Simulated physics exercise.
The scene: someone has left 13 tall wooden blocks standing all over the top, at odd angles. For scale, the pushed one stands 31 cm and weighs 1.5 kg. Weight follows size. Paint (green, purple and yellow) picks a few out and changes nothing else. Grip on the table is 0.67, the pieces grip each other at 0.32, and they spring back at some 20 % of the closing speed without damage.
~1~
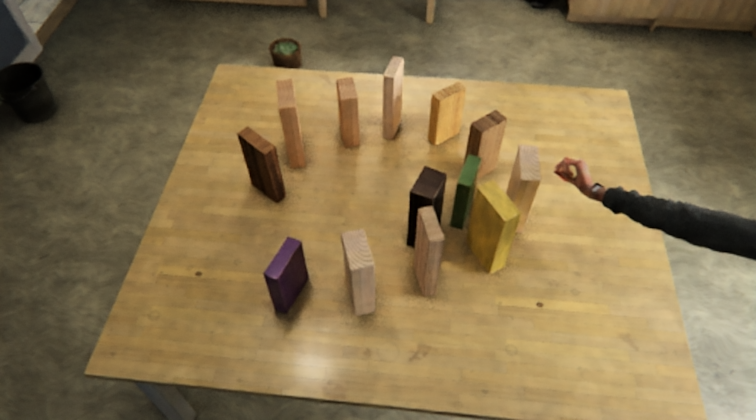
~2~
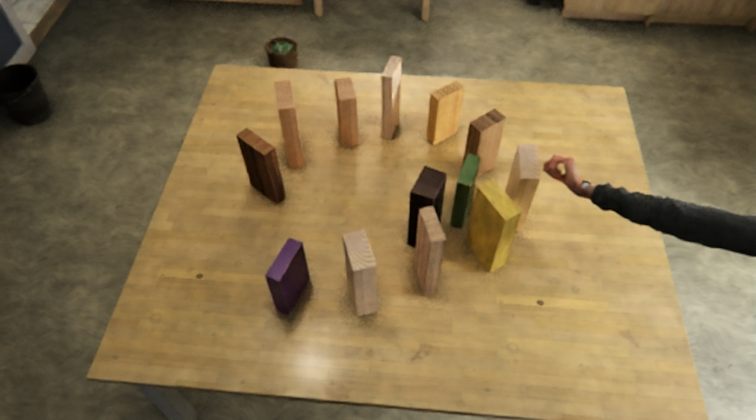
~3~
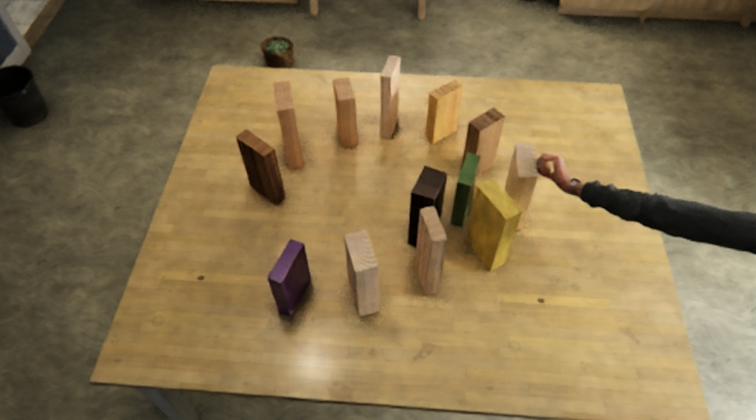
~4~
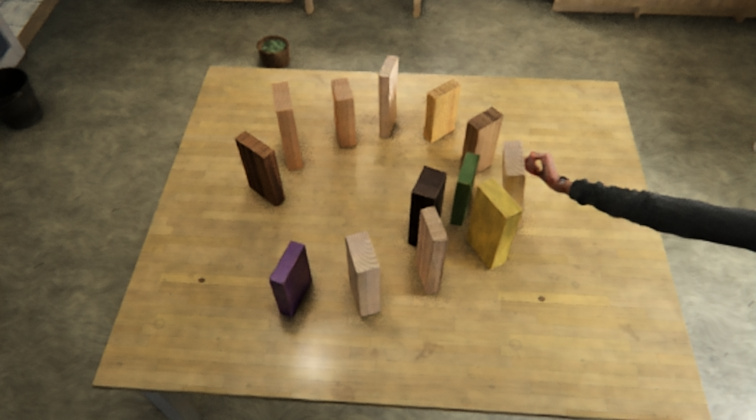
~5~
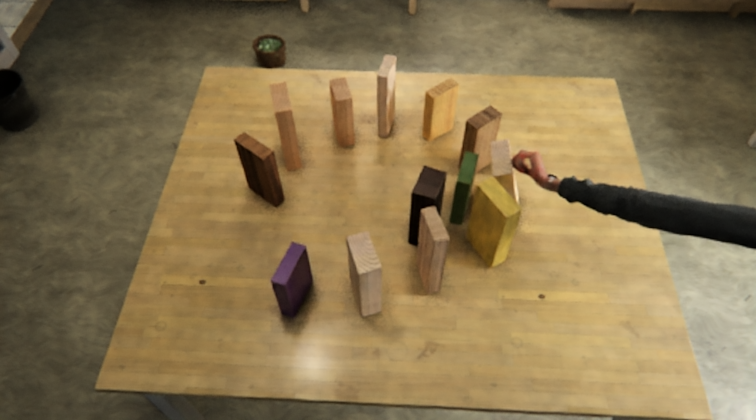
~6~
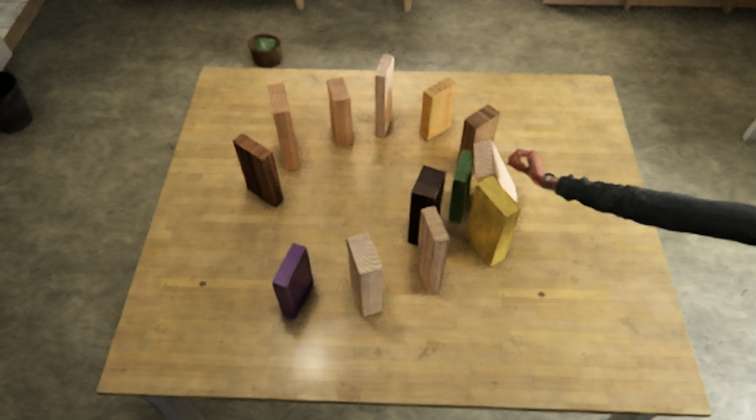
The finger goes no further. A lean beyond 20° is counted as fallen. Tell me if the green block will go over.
That block topples.
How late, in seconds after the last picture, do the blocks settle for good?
At about 0.5 s.
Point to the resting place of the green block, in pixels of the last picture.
Around (420, 198).
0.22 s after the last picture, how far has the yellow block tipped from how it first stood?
Some 0°.
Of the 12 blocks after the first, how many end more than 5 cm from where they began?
1.
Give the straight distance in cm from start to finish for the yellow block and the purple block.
Yellow 0, purple 0.
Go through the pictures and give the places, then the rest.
In the first picture (we follow the side turned to the camera; the camera moves round a little), finger (561, 168) 6 cm from the first block; green block (460, 208); yellow block (483, 232); purple block (294, 279); no other piece has moved.
In the second picture, finger (550, 166) 27 mm from the first block; green block (460, 207).
In the third picture, finger (539, 164) pushing; green block (460, 206).
In the fourth picture, finger (528, 162) pushing; green block (460, 205); no other piece has moved.
In the fifth picture, finger (517, 161) pushing; green block (459, 204); no other piece has moved.
In the sixth picture, finger (514, 159) stopped; green block (457, 203); yellow block (484, 227); purple block (301, 284); no other piece has moved.
Then, 0.10 s on from the sixth picture, none of the 12 other blocks over, 1 disturbed; green block tipped 12°.
Then, 0.22 s on from the sixth picture, 1 of the 12 other blocks over; green block tipped 33°.
Then, 0.30 s on from the sixth picture, 1 of the 12 other blocks over; green block tipped 64°.
Then, 0.36 s on from the sixth picture, 1 of the 12 other blocks over; green block lying flat.
Finally, 1 of the 12 other blocks over; green block lying flat; yellow block unmoved; purple block unmoved. Eleven left standing. Seen by the last camera, middles, green block near (420, 198), yellow block near (491, 223).
